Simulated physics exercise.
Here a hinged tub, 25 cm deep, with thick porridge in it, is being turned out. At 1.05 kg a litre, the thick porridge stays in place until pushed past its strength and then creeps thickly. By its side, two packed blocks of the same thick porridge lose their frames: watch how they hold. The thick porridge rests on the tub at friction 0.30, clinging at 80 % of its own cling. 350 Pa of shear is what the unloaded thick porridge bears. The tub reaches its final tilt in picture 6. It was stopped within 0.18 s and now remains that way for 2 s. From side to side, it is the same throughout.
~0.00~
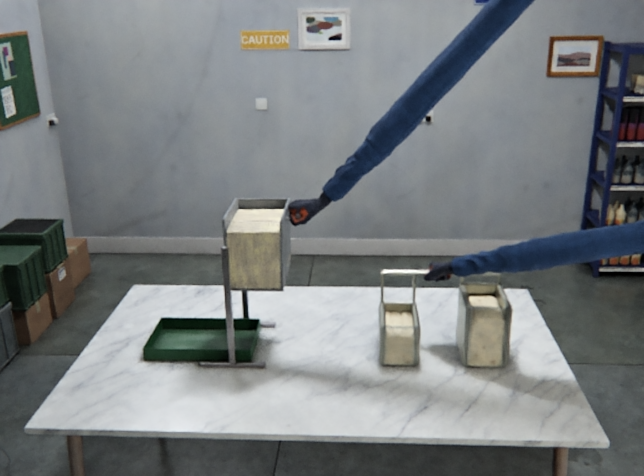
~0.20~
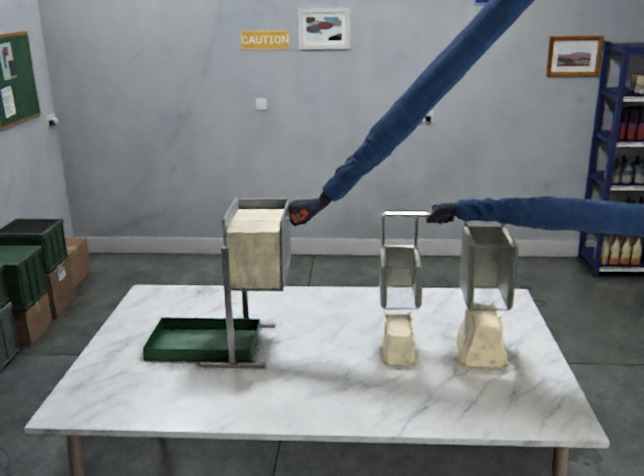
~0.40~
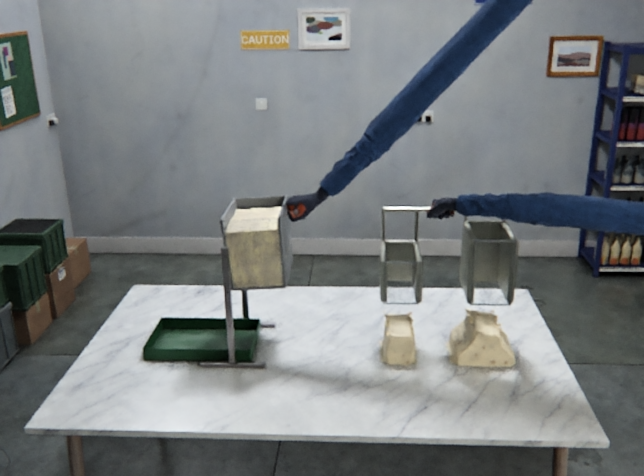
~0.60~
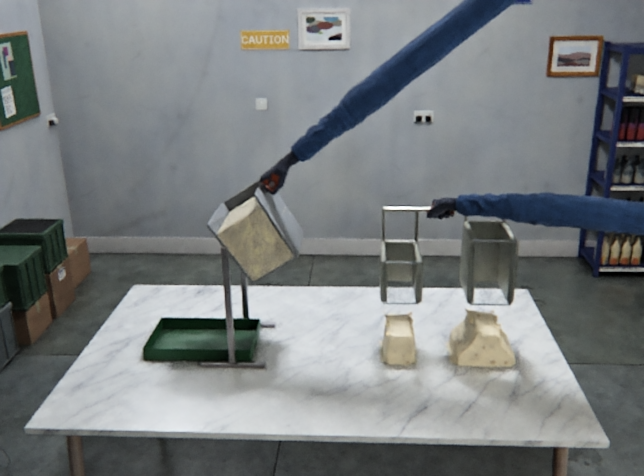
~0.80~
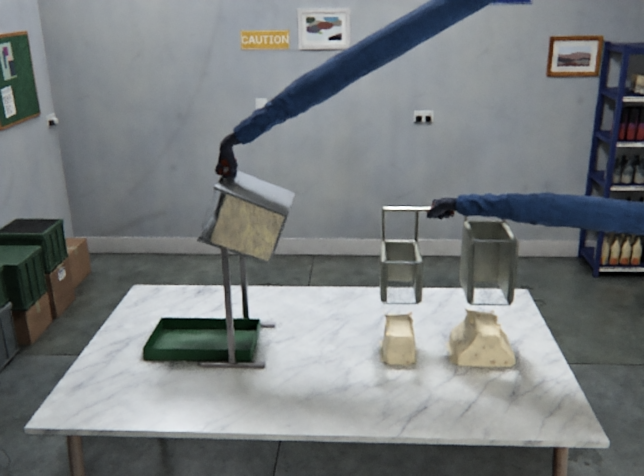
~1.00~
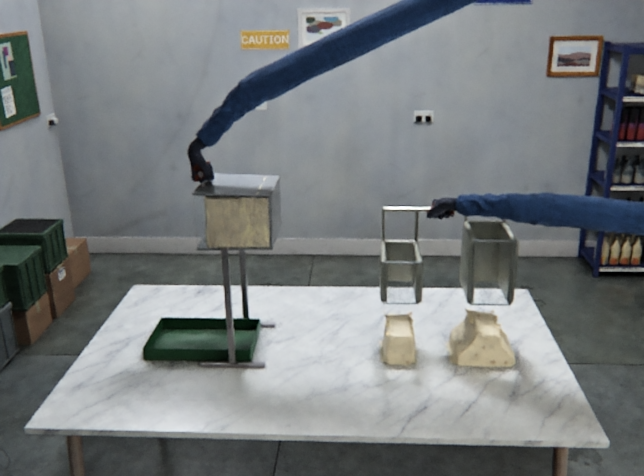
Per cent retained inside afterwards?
Retained: About 74 %.
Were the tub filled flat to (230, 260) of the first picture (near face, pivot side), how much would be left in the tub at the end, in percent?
I'd guess around 100 in a hundred.
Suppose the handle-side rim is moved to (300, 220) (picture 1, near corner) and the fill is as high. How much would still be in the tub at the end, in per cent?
Near 45 per cent.
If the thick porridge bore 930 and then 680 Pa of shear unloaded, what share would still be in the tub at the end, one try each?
The two runs give near 100 % and near 100 % respectively.
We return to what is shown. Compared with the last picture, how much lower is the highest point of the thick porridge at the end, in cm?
Roughly 4 cm.
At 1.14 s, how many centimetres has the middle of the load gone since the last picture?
Roughly 1 cm.
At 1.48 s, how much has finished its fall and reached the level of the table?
0 per cent.
After 1.14 s, the tub is at 90 degrees and holds 100 %.
After 1.31 s, the tub is at 90 degrees and holds 96 %.
After 1.48 s, the tub is at 90 degrees and holds 88 %.
After 1.65 s, the tub is at 90 degrees and holds 78 %.
After 3.00 s, the tub is at 90 degrees and holds 74 %.
